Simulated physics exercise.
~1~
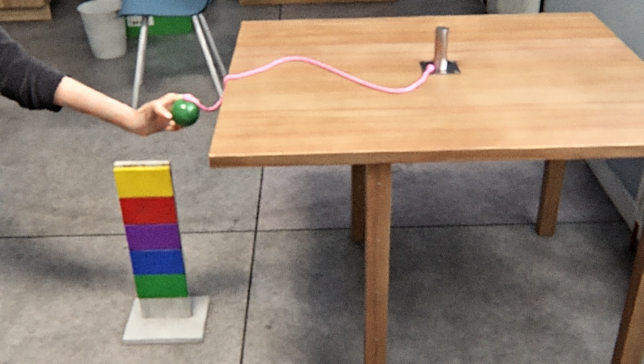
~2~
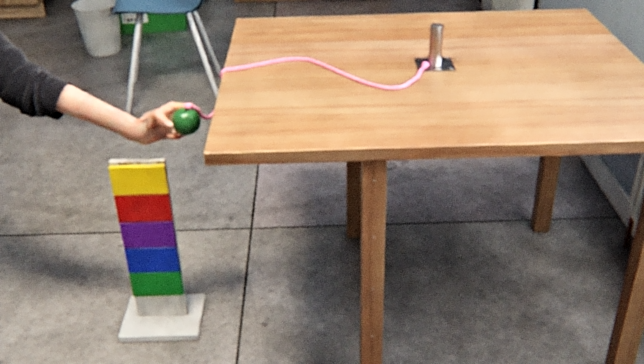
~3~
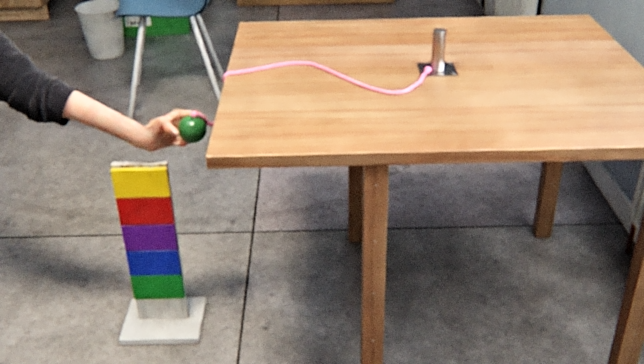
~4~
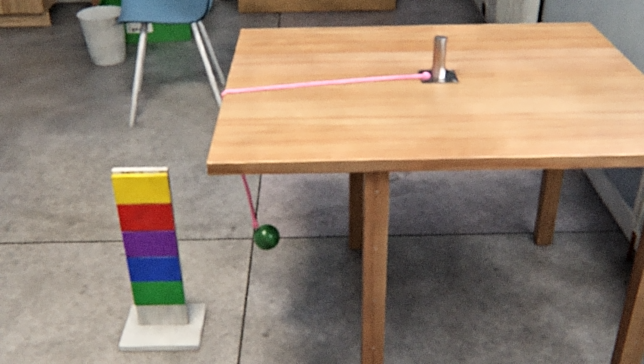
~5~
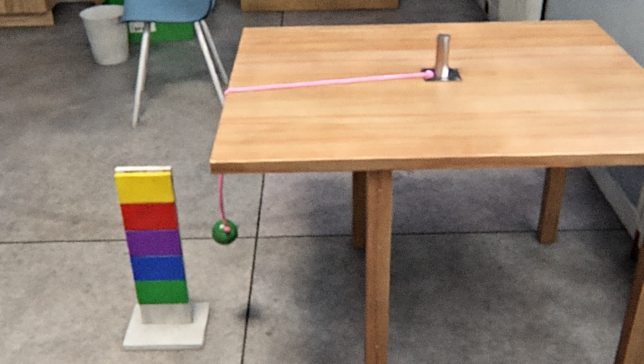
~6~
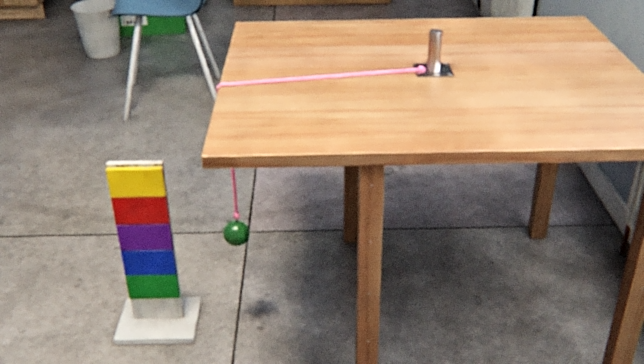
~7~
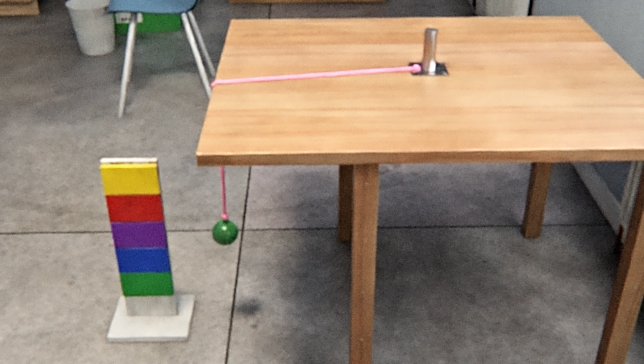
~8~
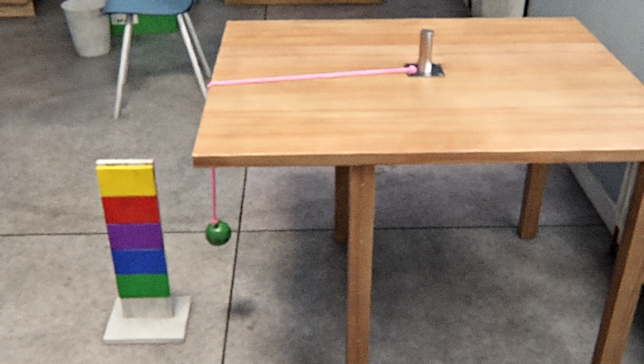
The footage shows a hand holding a green ball on a pink cord beside a wooden table, next to a board of five coloured bands, then letting go. The ball drops past the table edge, sways slightly as the cord pulls straight, and ends hanging level with the purple band.
